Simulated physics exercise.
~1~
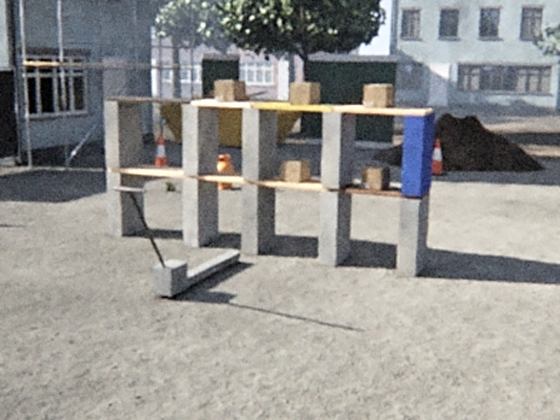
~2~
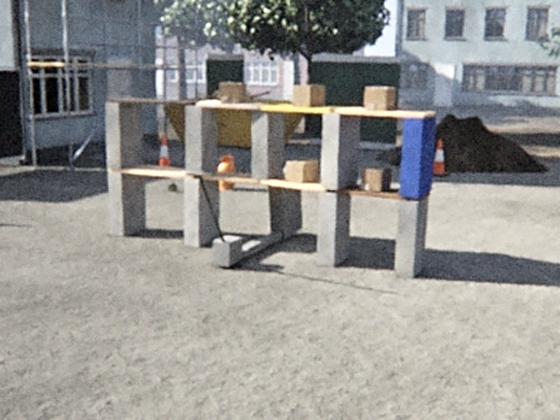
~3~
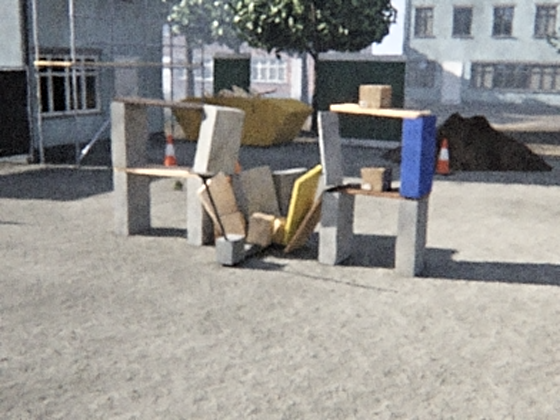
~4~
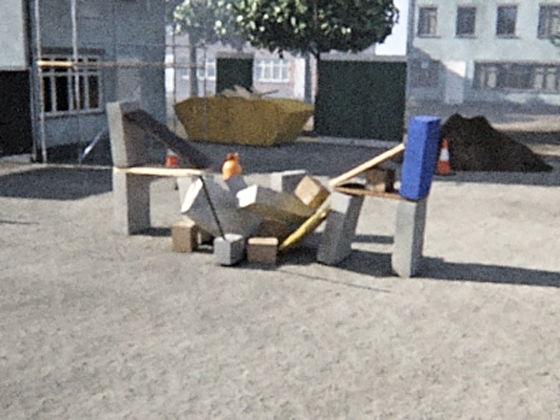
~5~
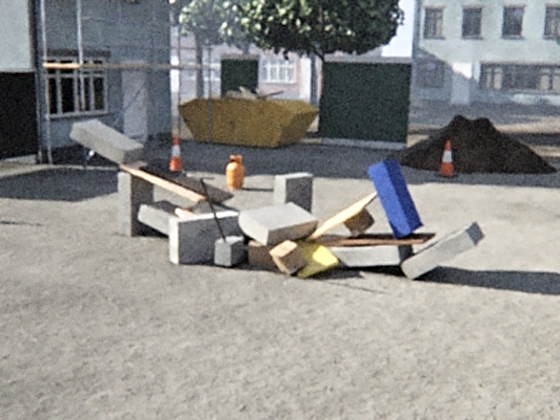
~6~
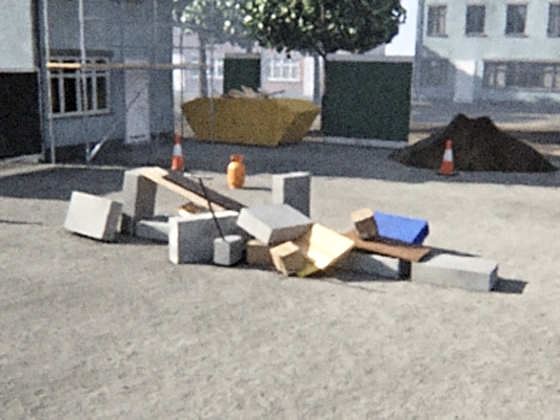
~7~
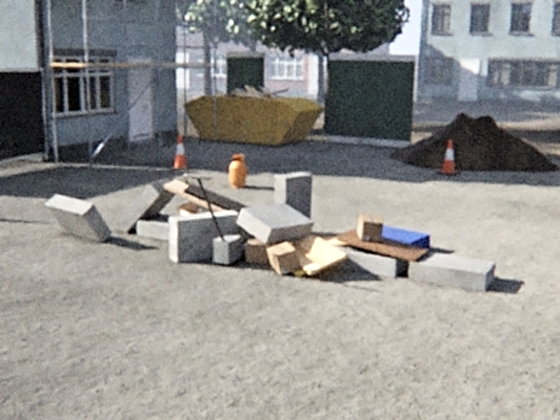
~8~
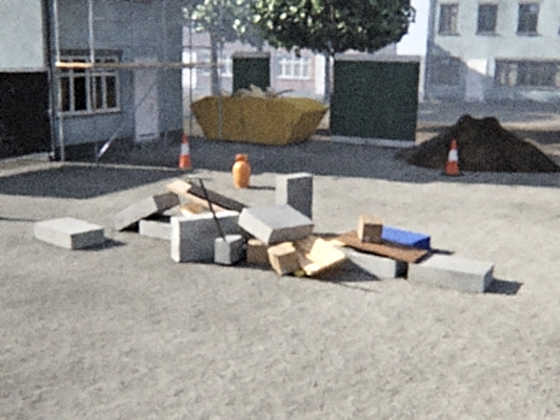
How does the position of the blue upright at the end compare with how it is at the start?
At the start the blue upright stands on end at the right of the upper tier, but by the end it lies on its side low down among the fallen pieces on the right.
